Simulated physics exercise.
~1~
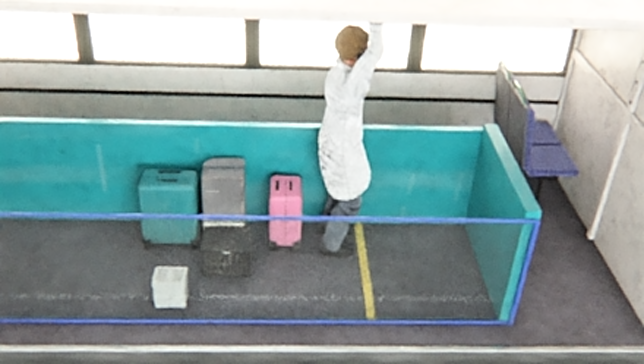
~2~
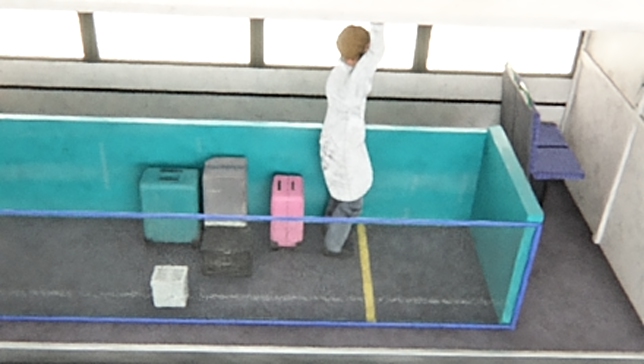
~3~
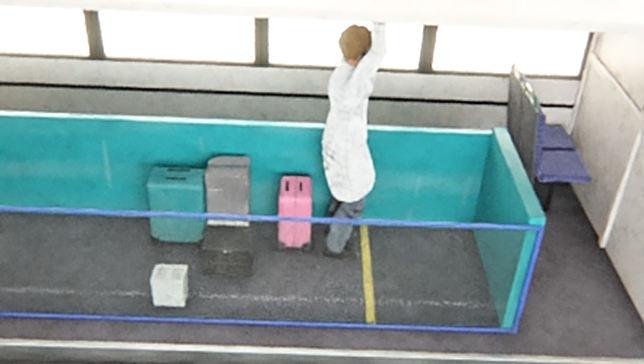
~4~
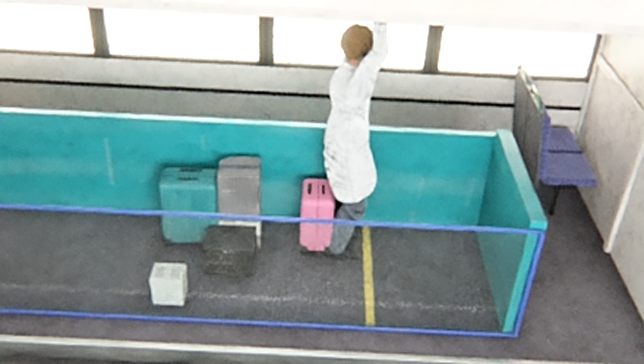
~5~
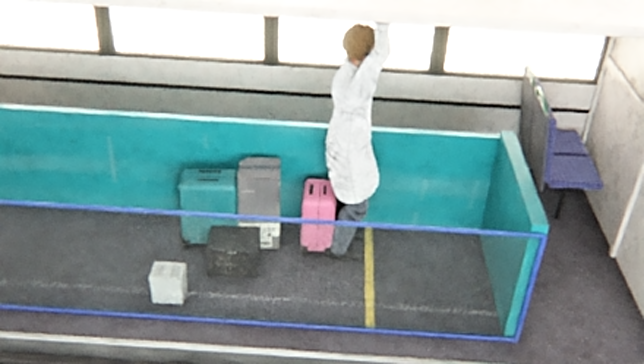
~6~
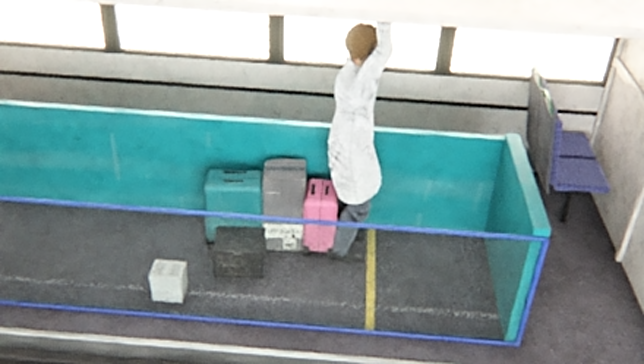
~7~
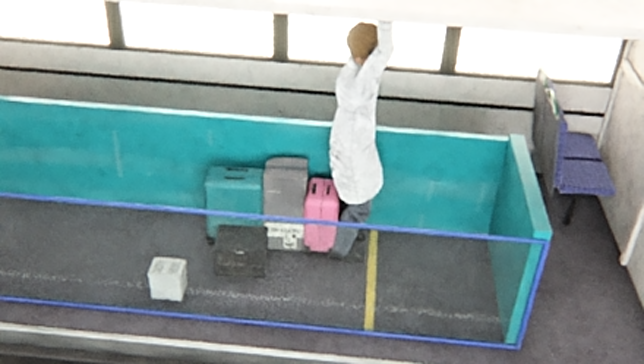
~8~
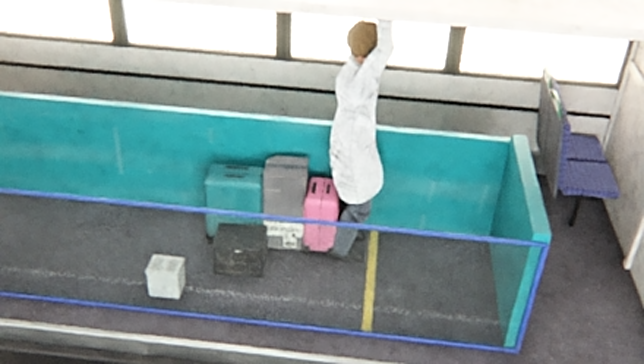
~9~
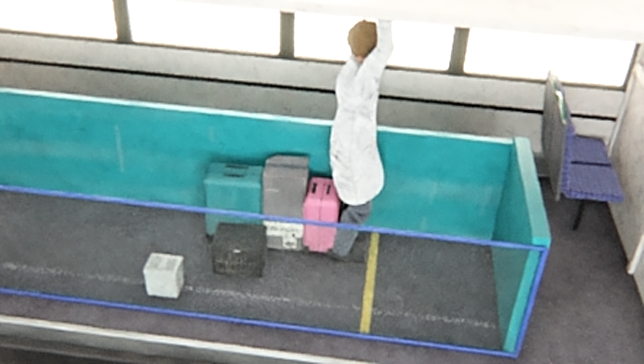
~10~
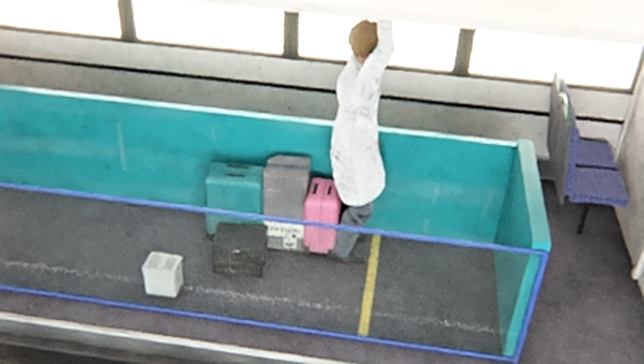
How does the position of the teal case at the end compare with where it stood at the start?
It ends up farther to the right, standing behind the black crate and nearer the person, whereas it began behind the white tub.
A person in white stands while three cases slide right, stopping before the yellow line.
